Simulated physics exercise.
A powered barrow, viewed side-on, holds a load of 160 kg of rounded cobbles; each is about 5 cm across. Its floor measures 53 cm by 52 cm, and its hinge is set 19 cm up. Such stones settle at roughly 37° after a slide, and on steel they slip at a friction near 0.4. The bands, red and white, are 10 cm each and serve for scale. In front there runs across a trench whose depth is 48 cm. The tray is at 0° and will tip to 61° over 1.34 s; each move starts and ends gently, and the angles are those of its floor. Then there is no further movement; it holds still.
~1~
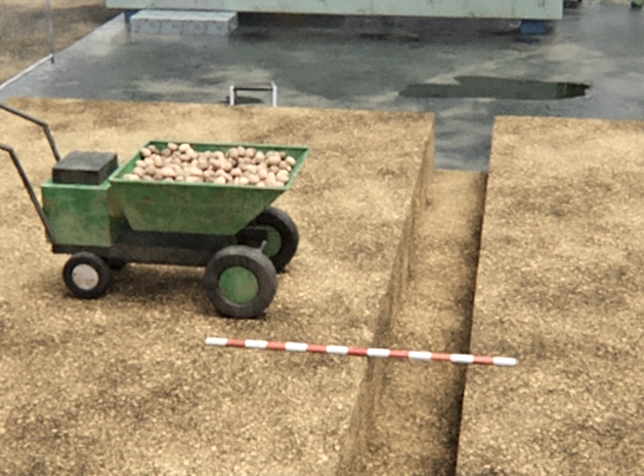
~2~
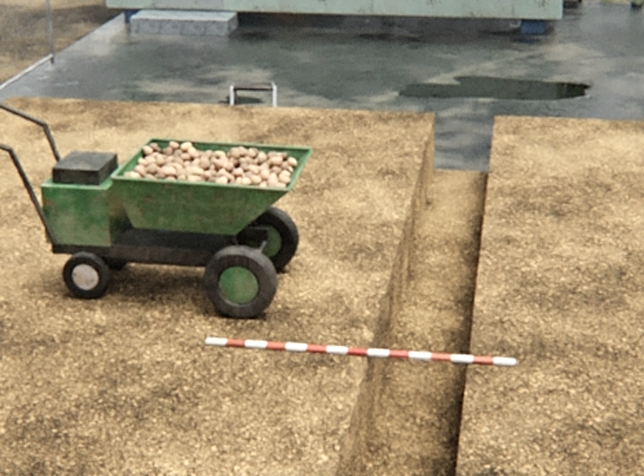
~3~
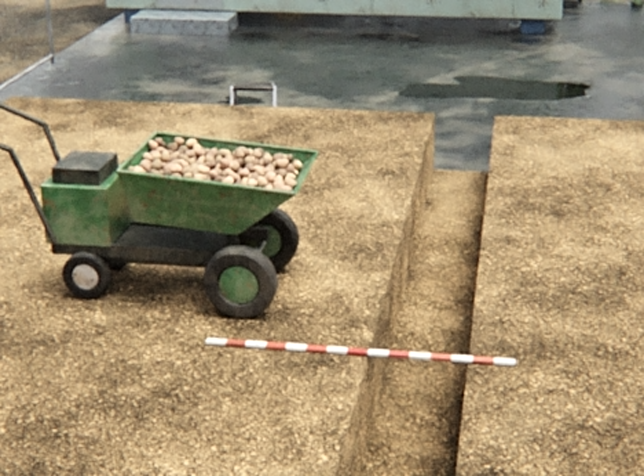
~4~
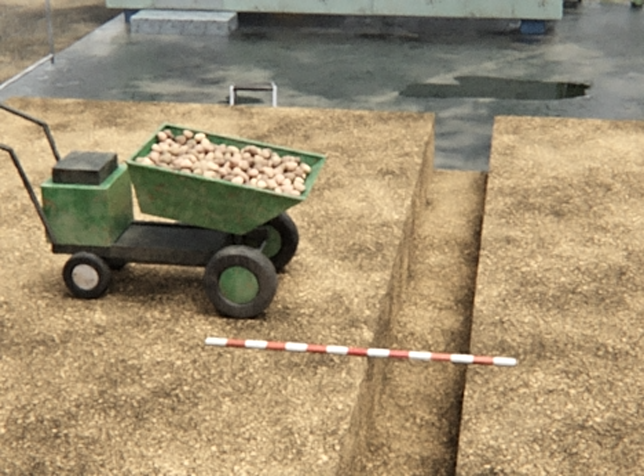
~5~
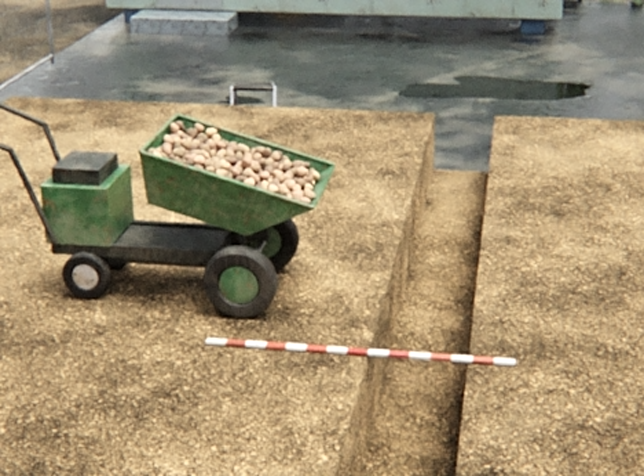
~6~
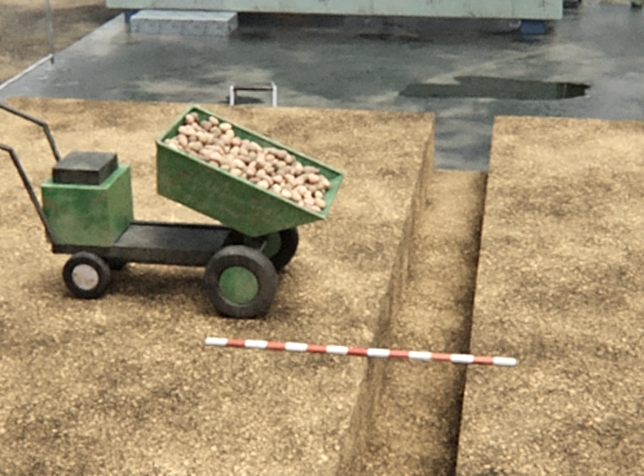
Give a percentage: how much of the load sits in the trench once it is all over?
98 %.
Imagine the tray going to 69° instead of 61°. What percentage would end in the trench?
I'd guess some 100 in a hundred.
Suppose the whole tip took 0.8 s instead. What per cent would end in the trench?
Near 100 per cent.
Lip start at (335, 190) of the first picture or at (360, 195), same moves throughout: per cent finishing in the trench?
Near 95 then near 70 percent.
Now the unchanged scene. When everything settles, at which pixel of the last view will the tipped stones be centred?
Somewhere around (427, 369) in the last picture.
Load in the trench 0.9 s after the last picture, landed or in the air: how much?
At that moment: Approx. 30 %.
Then, 0.4 s after the last picture the floor is at 52°, 100 % in the tray; the foremost stones are at (358, 240).
Then, 0.9 s after the last picture the floor is at 61°, 63 % in the tray, 6 % short of the trench, 31 % in the trench; the foremost stones are at (441, 351).
Then, 1.2 s after the last picture the floor is at 61°, 30 % in the tray, 5 % short of the trench, 65 % in the trench; the foremost stones are at (467, 377).
Then, 3.2 s after the last picture the floor is at 61°, 0 % in the tray, 2 % short of the trench, 98 % in the trench; the foremost stones are at (466, 380).
